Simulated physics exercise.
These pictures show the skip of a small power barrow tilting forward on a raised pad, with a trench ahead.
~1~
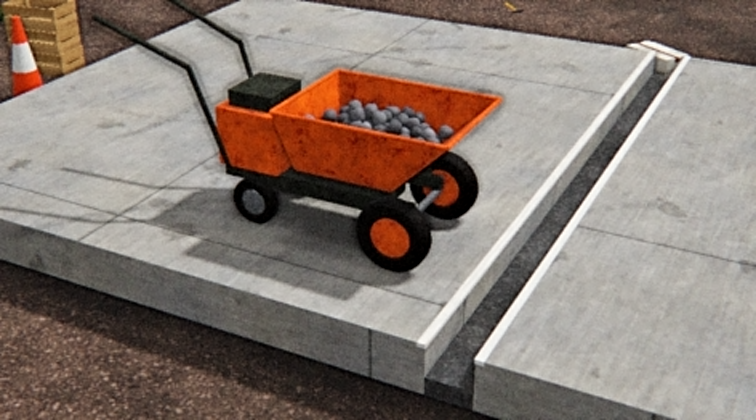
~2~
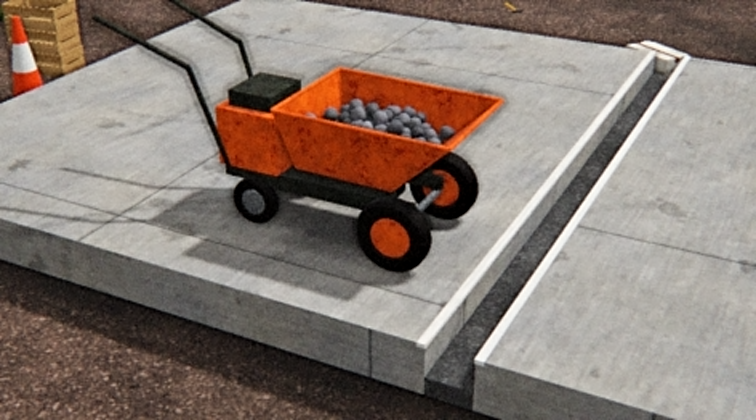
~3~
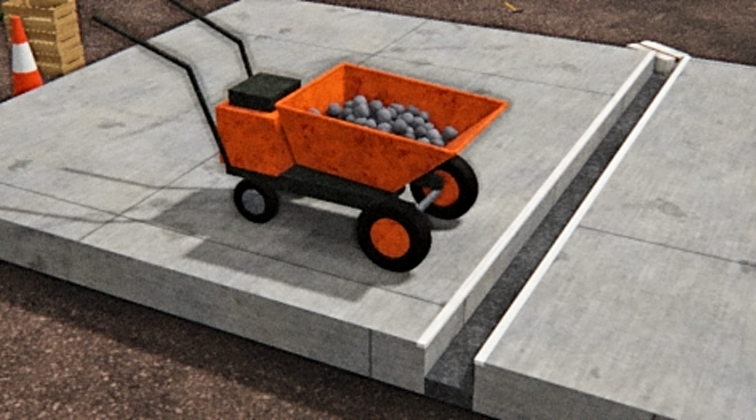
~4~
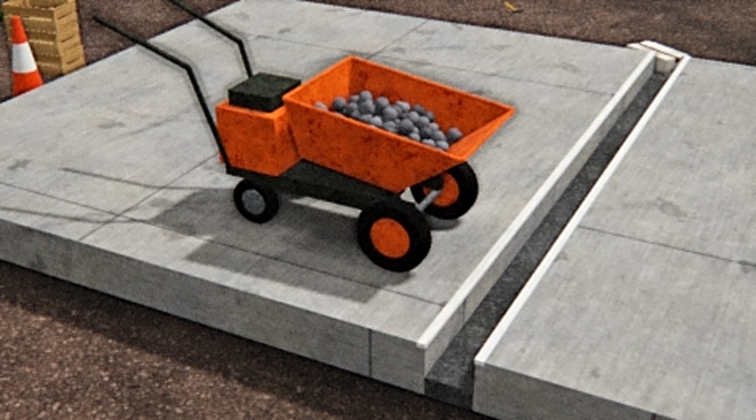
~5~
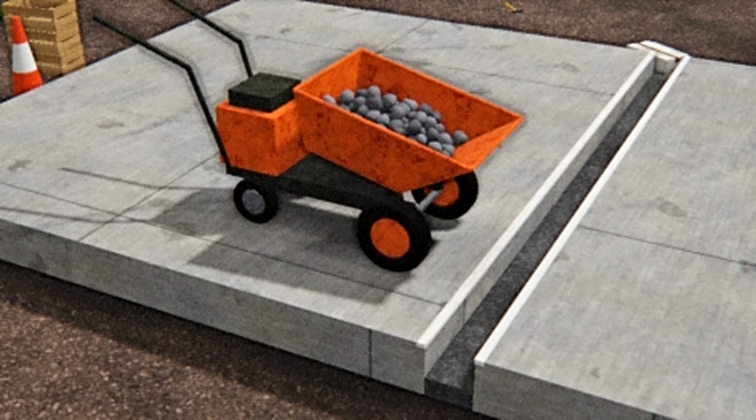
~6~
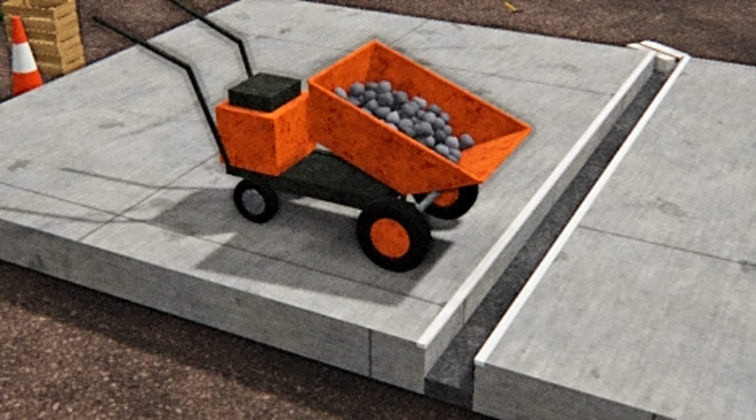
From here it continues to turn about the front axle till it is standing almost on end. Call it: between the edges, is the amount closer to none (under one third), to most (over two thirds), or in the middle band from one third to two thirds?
Closer to none.
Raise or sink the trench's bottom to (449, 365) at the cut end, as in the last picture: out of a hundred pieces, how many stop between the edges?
About 10 per cent.
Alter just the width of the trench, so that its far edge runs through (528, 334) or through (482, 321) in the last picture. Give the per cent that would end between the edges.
Estimated share: Try 1 approx. 60 in a hundred, try 2 approx. 0 in a hundred.
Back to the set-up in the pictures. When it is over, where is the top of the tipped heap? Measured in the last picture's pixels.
I'd mark the summit at roughly pixel (563, 263).
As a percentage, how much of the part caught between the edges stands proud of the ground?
Roughly 0 %.
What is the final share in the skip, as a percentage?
45 in a hundred, roughly.
Shortly afterwards, skip tipped steeply; the whole lot in the skip.
Next, skip tipped right over; the bulk in the skip; only a few in or heaped over the trench; a little beyond it.
Some moments later, skip tipped right over; near half in the skip; a little in or heaped over the trench; near a third beyond it.
In the end, skip tipped right over; near half in the skip; near a quarter in or heaped over the trench; near a third beyond it.
